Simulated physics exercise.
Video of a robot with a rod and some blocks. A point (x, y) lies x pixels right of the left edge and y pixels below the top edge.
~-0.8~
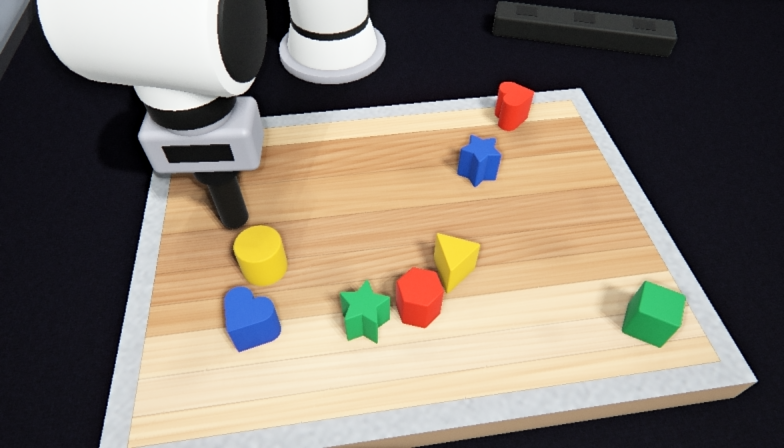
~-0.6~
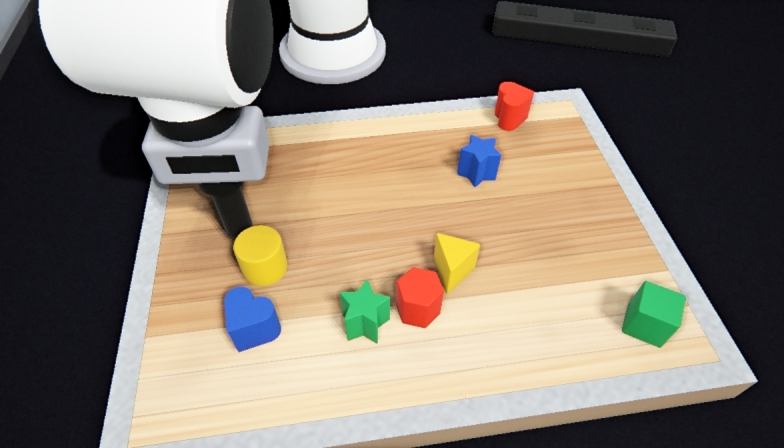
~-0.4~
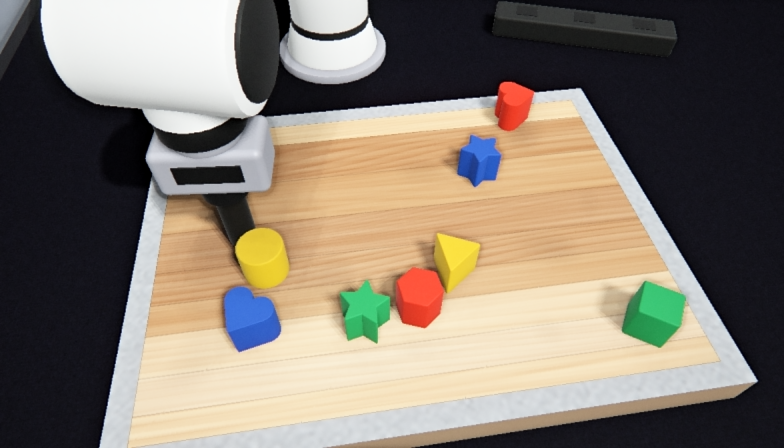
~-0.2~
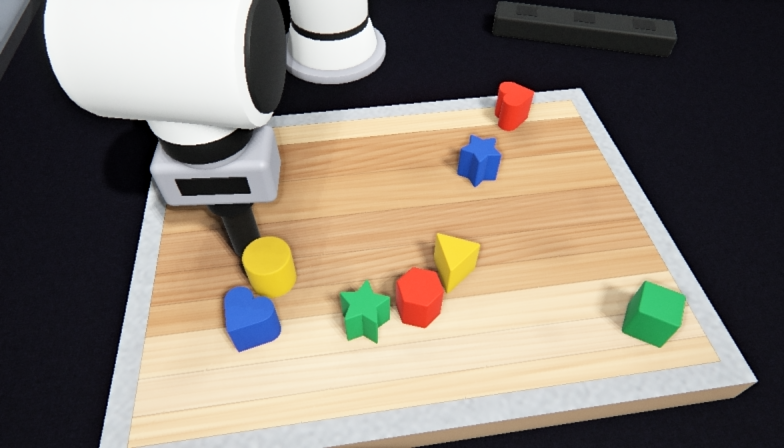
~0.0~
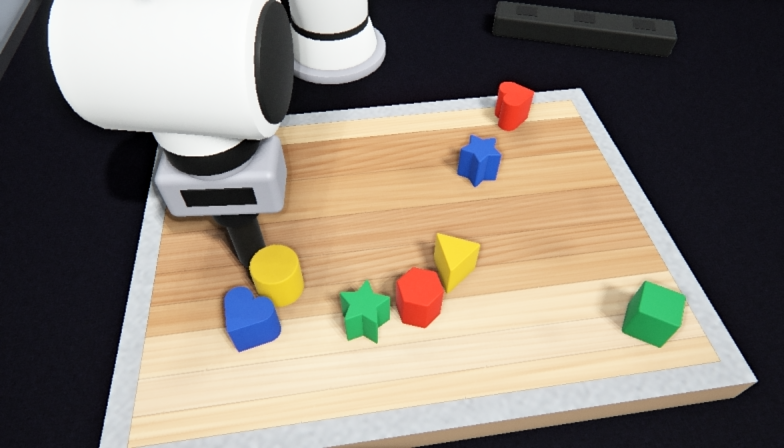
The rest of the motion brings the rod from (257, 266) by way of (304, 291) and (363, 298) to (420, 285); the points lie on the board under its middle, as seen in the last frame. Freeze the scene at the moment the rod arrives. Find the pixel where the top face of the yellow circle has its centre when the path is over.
About (326, 311).
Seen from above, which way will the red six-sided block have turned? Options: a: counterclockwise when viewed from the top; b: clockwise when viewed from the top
Letter b.
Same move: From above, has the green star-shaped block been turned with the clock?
In short: Yes.
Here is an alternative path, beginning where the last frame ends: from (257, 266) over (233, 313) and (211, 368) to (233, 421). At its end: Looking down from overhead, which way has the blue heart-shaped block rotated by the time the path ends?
Looking down on the board, it turns counter-clockwise.
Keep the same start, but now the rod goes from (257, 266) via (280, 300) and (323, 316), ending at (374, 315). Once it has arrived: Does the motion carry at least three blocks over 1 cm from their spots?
Yes.
On the path given first. One third of the way, rod (303, 283); yellow circle (315, 298).
Two thirds of the way, rod (363, 290); yellow circle (326, 311); green star-shaped block (372, 302).
At the end, rod (421, 277); yellow circle (326, 311); green star-shaped block (379, 302), turned 30° clockwise; red six-sided block (439, 290), turned 20° clockwise; yellow triangle still.
